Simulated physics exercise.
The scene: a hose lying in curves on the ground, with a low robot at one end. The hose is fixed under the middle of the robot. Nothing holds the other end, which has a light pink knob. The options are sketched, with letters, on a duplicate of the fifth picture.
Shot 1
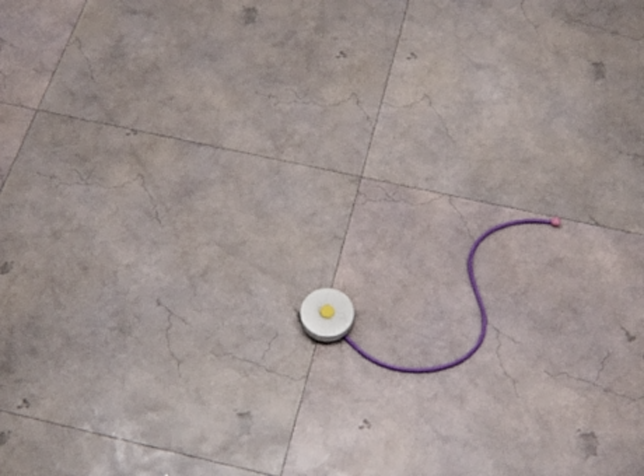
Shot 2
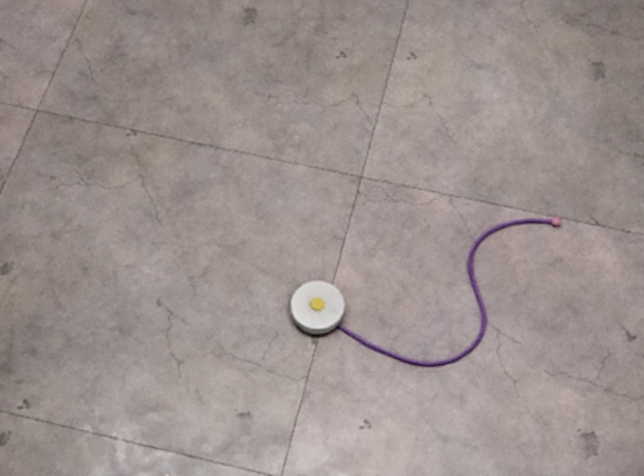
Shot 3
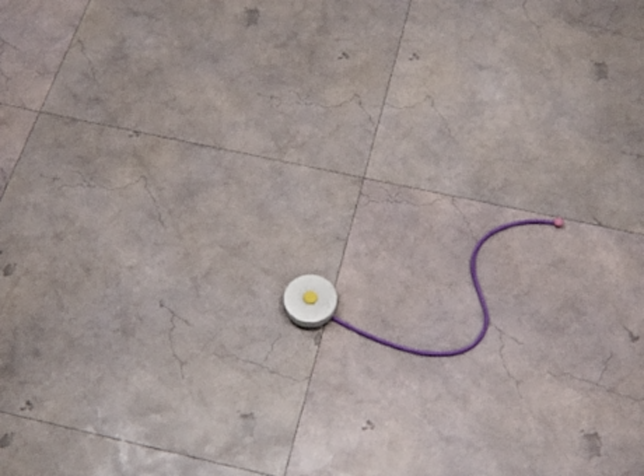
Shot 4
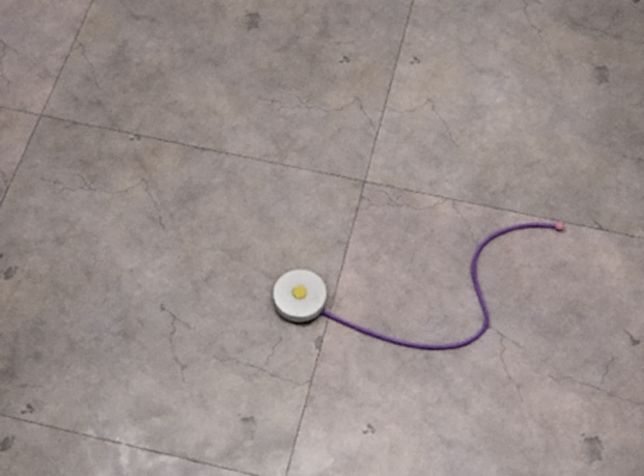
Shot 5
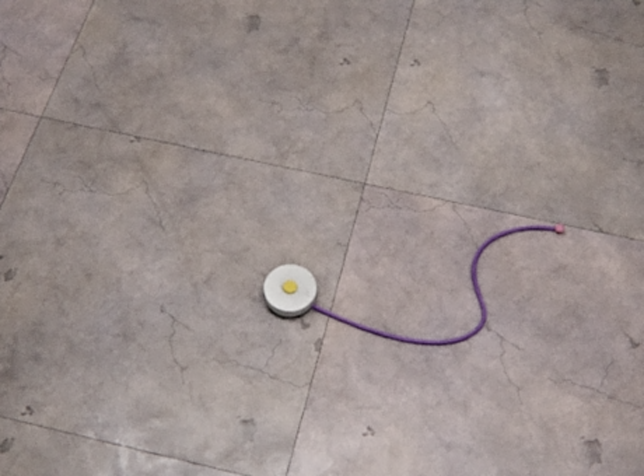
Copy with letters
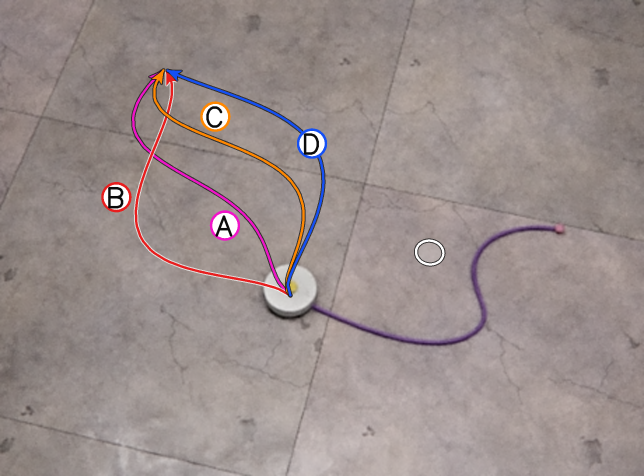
On a cracked, gray tiled floor, a low, round white robot with a yellow center crept a short way up and to the left, drawing along the near part of a curving purple hose.
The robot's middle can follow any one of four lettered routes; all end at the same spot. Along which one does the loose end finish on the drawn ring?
With B the free end lies on the ring.
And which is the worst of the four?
Route D.
On the marked copy, A from (290, 296) via (191, 179) to (162, 71); B from (290, 296) via (136, 221) to (167, 71); C from (290, 296) via (260, 158) to (163, 70); D from (290, 296) via (312, 144) to (168, 71); the ring at (430, 252).
With B. Early on, robot (155, 250), middle of the hose (347, 269), free end (525, 234).
Further on, robot (155, 140), middle of the hose (293, 243), free end (475, 247).
At the end, robot (164, 64), middle of the hose (270, 184), free end (430, 250); the free end is on the ring.
As for the rest, A leaves the free end at (439, 231); C leaves the free end at (458, 222); D leaves the free end at (471, 216).
